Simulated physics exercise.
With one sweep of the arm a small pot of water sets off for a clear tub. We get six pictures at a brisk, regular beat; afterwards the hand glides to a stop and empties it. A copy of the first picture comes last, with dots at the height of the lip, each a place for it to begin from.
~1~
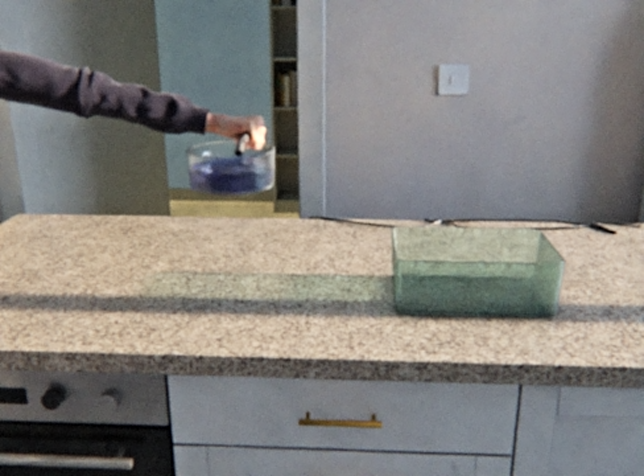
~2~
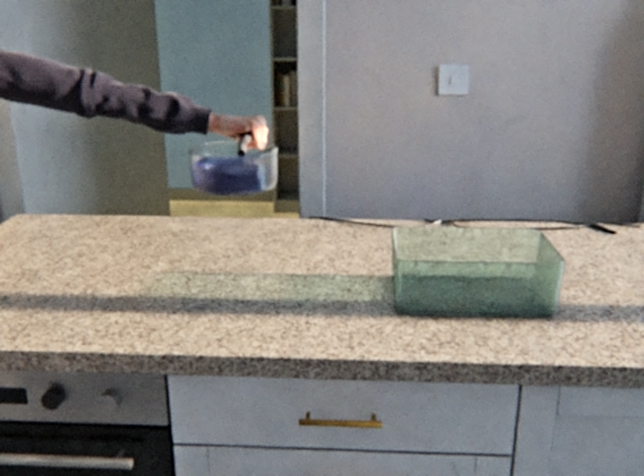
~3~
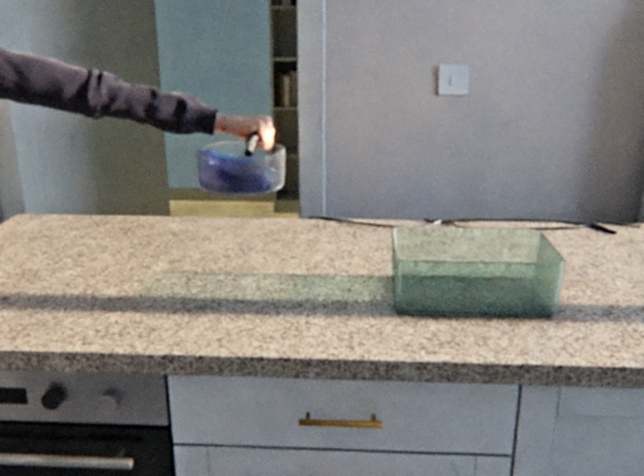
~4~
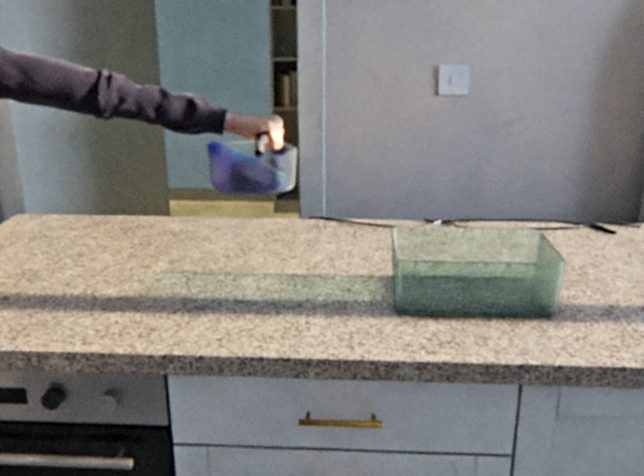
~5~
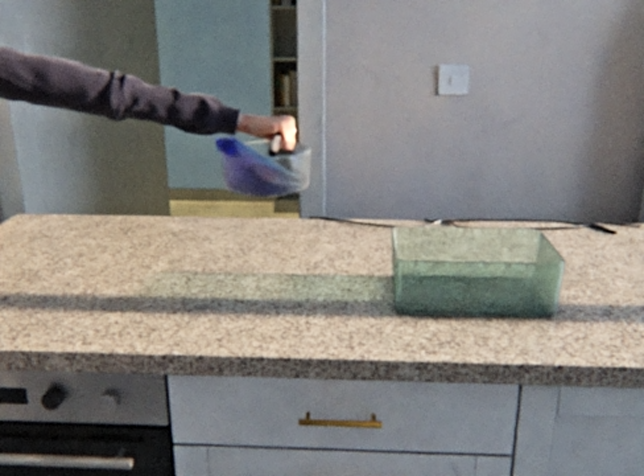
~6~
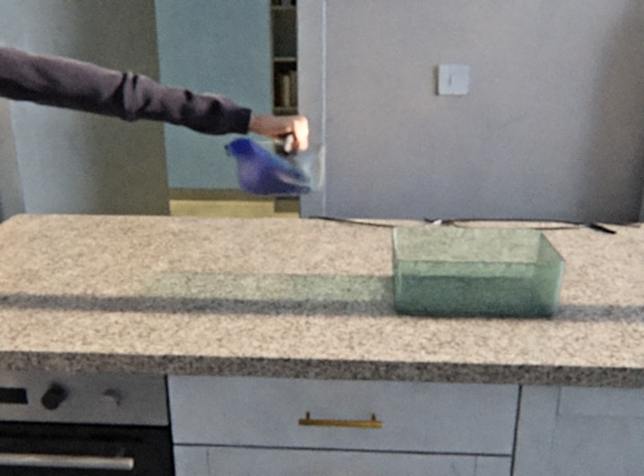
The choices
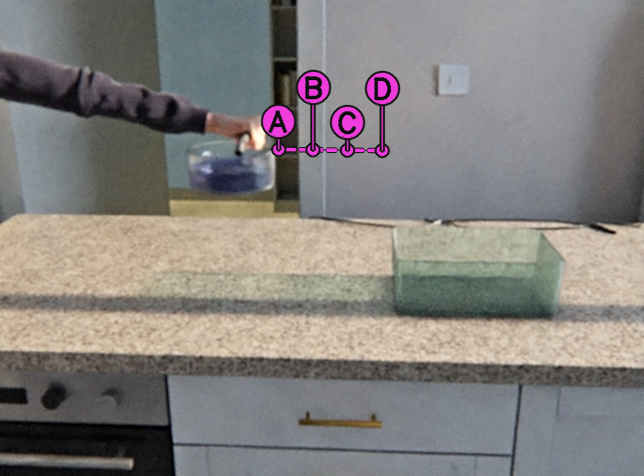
A kitchen is seen from the front across a speckled stone worktop, with pale drawers and part of an oven below and a grey wall with a switch behind. A dark-sleeved arm reaches in from the left holding a small clear pot of bluish water, and a greenish clear tub sits right of centre. The arm moves steadily right as the water surges up the pot's left side and over the rim.
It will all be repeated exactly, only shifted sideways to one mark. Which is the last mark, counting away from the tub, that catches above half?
Dot B just does it.
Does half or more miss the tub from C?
No, not at all.
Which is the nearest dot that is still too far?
That is dot A.
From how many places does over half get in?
Three of the four.
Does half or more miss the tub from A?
Yes, it does.
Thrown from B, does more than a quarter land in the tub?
Yes, clearly.
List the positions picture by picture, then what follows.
In the first picture, upright, lip at (273, 149); tub from (395, 311) to (556, 315); nothing has left yet.
In the second picture, upright, lip at (275, 149); nothing has left yet.
In the third picture, upright, lip at (283, 149); nothing has left yet.
In the fourth picture, upright, lip at (294, 149); water is over the rim, down to (218, 149).
In the fifth picture, upright, lip at (308, 149); water is over the rim, down to (226, 149).
In the sixth picture, upright, lip at (322, 150); water is over the rim, down to (232, 153).
In magenta, A at (278, 149); B at (313, 149); C at (347, 150); D at (382, 150).
With A, about 35 % lands in the tub, 60 % falls short and 5 % goes beside or beyond.
With B, about 62 % lands in the tub, 30 % falls short and 8 % goes beside or beyond.
With C, about 85 % lands in the tub, 7 % falls short and 8 % goes beside or beyond.
With D, about 79 % lands in the tub, 6 % falls short and 15 % goes beside or beyond.
